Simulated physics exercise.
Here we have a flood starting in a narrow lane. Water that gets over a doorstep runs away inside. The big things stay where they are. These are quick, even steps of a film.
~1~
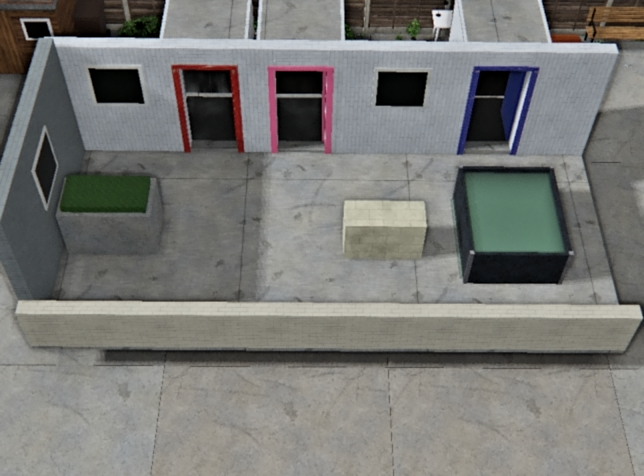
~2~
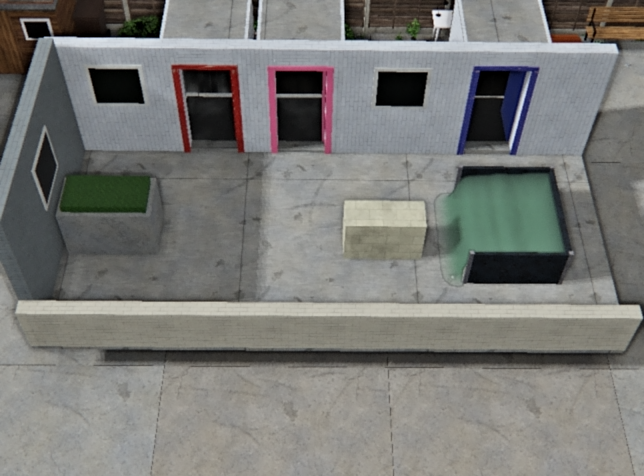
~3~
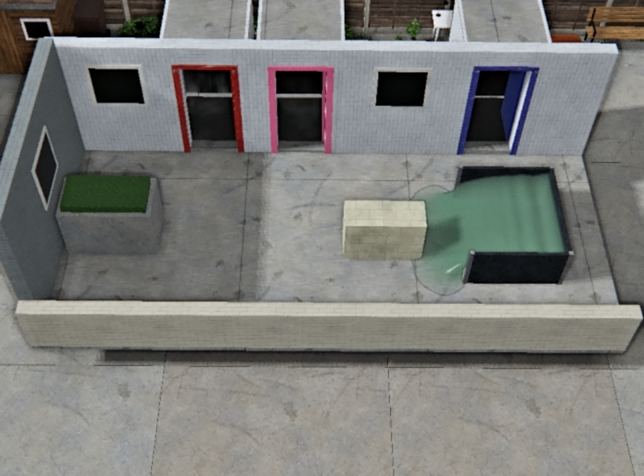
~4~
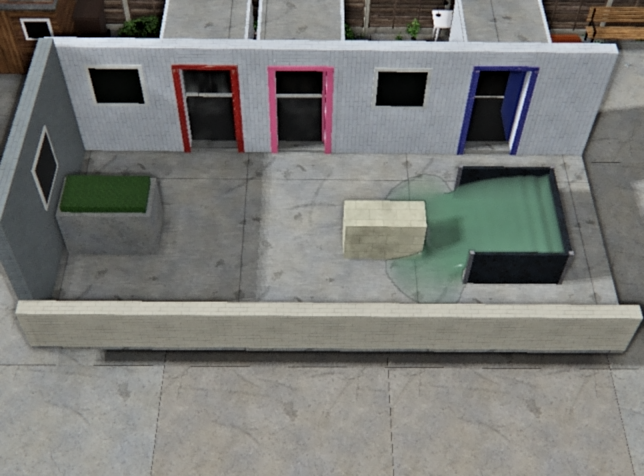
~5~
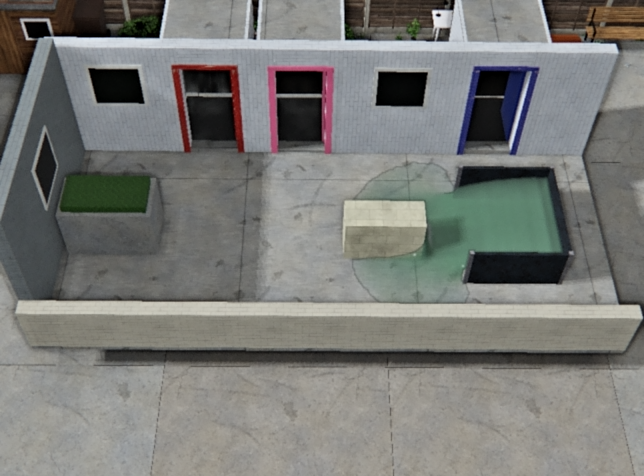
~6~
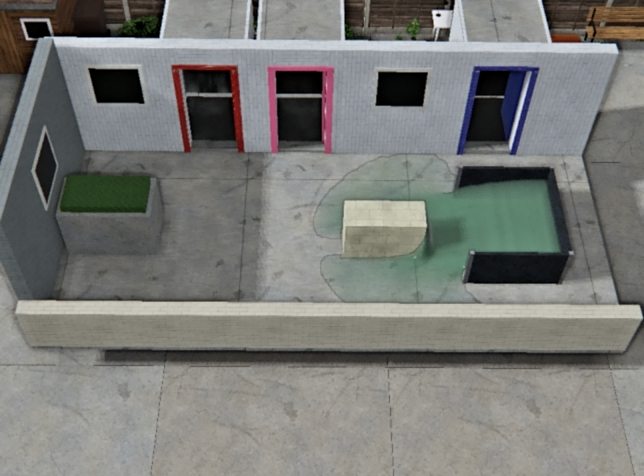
Green water pouring from the open left side of a dark tank, spreading leftward across a walled concrete yard and around a pale block.
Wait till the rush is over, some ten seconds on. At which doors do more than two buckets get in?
The red door lets in a lot; the blue door admits no more than that; the pink door lets in a lot.
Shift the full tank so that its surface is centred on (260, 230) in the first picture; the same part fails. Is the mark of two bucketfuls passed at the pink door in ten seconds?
Then: Pink door lets less in.
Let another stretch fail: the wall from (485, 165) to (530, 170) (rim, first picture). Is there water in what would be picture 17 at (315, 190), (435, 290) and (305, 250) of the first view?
In that order: Flooded, not flooded, no water.
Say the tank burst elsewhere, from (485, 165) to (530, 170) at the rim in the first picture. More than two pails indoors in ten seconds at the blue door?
My reading: Blue passes that mark.
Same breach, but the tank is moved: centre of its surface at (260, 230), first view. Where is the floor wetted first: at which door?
That is the one in red.
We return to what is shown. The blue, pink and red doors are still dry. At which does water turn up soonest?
That is the pink door.
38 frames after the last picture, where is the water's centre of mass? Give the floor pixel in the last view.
Roughly at (247, 233).
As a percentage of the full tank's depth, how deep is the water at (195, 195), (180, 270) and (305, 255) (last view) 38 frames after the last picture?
In that order: 12, 14 and 2 per cent.
A moment on, water covers 45 % of the floor; the red door not reached, the blue door not reached, the pink door wet at the sill, nothing in.
Next, water covers 70 % of the floor; the red door under two buckets in, the blue door not reached, the pink door under two buckets in.
Then, water covers 85 % of the floor; the red door under two buckets in, the blue door wet at the sill, nothing in, the pink door over two buckets in.
Later, water covers 85 % of the floor; the red door under two buckets in, the blue door wet at the sill, nothing in, the pink door over two buckets in.
In the end, water covers 85 % of the floor; the red door over two buckets in, the blue door wet at the sill, nothing in, the pink door over two buckets in.
